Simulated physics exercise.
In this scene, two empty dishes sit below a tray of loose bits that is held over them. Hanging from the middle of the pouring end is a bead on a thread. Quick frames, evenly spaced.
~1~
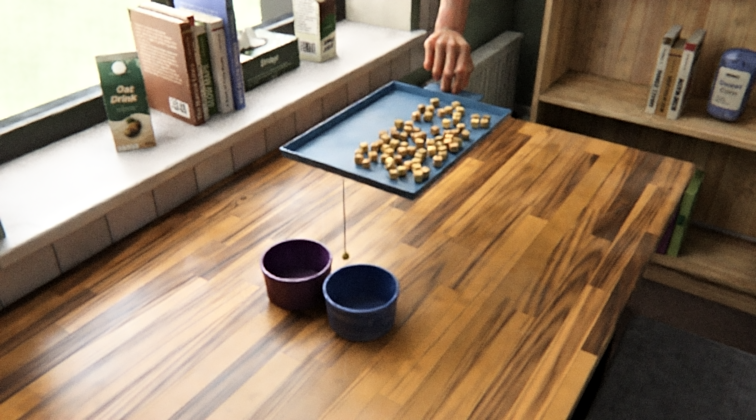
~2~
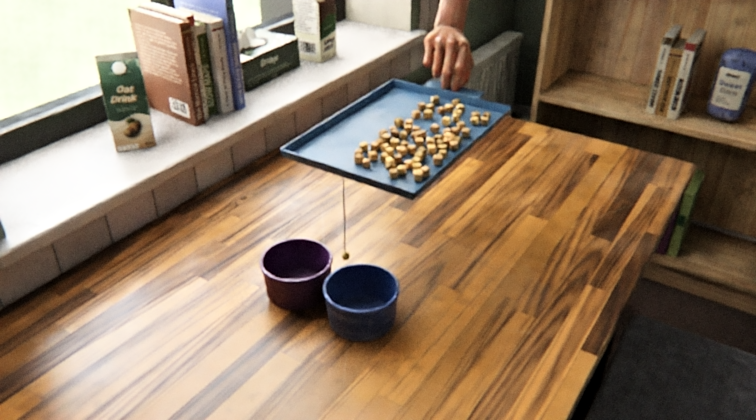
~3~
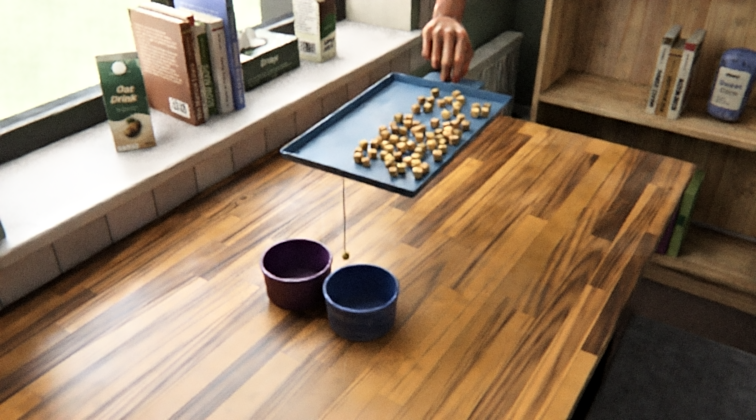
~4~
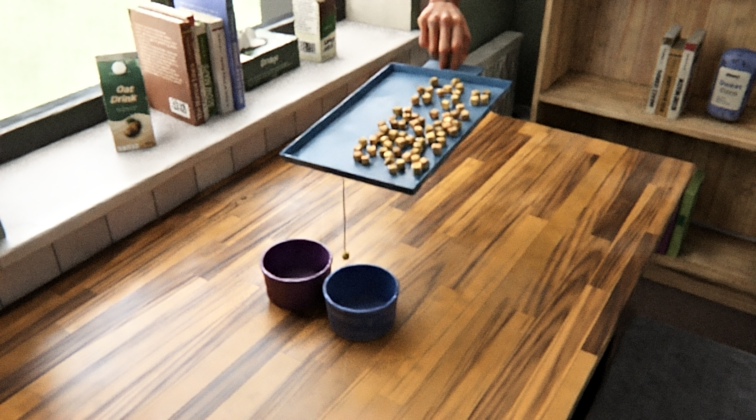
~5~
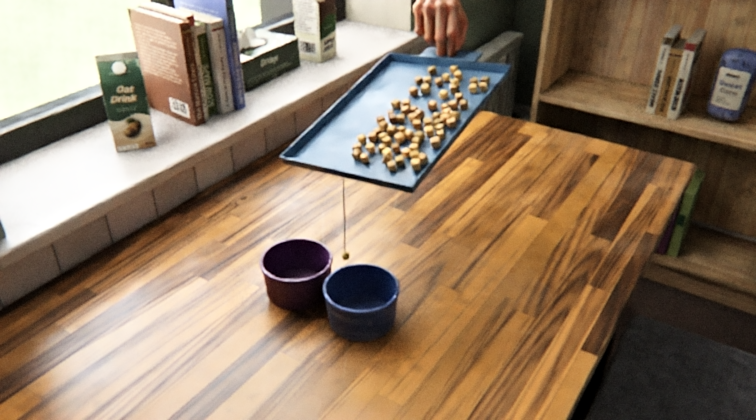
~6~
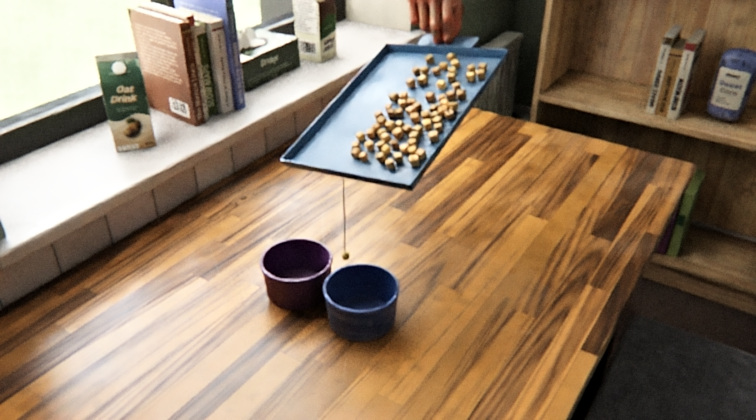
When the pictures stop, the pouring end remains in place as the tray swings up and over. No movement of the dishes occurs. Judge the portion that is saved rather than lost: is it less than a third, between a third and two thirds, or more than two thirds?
In the end the dishes will hold a fair part, one to two thirds of the load.
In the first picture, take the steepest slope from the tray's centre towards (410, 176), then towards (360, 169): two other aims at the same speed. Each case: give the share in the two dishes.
Lab note: Try one about 30 %, try two 50 %.
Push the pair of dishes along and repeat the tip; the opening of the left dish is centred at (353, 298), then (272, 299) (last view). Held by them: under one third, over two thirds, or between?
At the first place under a third, at the second less than a third.
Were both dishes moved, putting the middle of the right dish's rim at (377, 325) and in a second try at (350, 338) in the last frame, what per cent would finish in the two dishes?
Around 30 and then 10 per cent.
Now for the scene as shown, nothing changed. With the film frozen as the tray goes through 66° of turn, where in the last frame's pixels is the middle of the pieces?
Close to (320, 153).
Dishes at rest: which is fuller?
That turns out to be the left.
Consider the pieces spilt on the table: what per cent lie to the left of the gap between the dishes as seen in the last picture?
About 80 percent.
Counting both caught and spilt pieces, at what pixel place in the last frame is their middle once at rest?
Centre at rest, last view: Approx. (291, 284).
Soon, tray tipped steeply; nearly all on the tray; a small part in the air.
A while on, tray tipped past a quarter turn; most on the tray; a stray few in the right dish; a small part in the left dish; a small part outside both; a stray few in the air.
Towards the end, tray tipped past a quarter turn; about half in the left dish; about half outside both.
Finally, tray tipped past a quarter turn; none in the right dish; about half in the left dish; about half outside both.
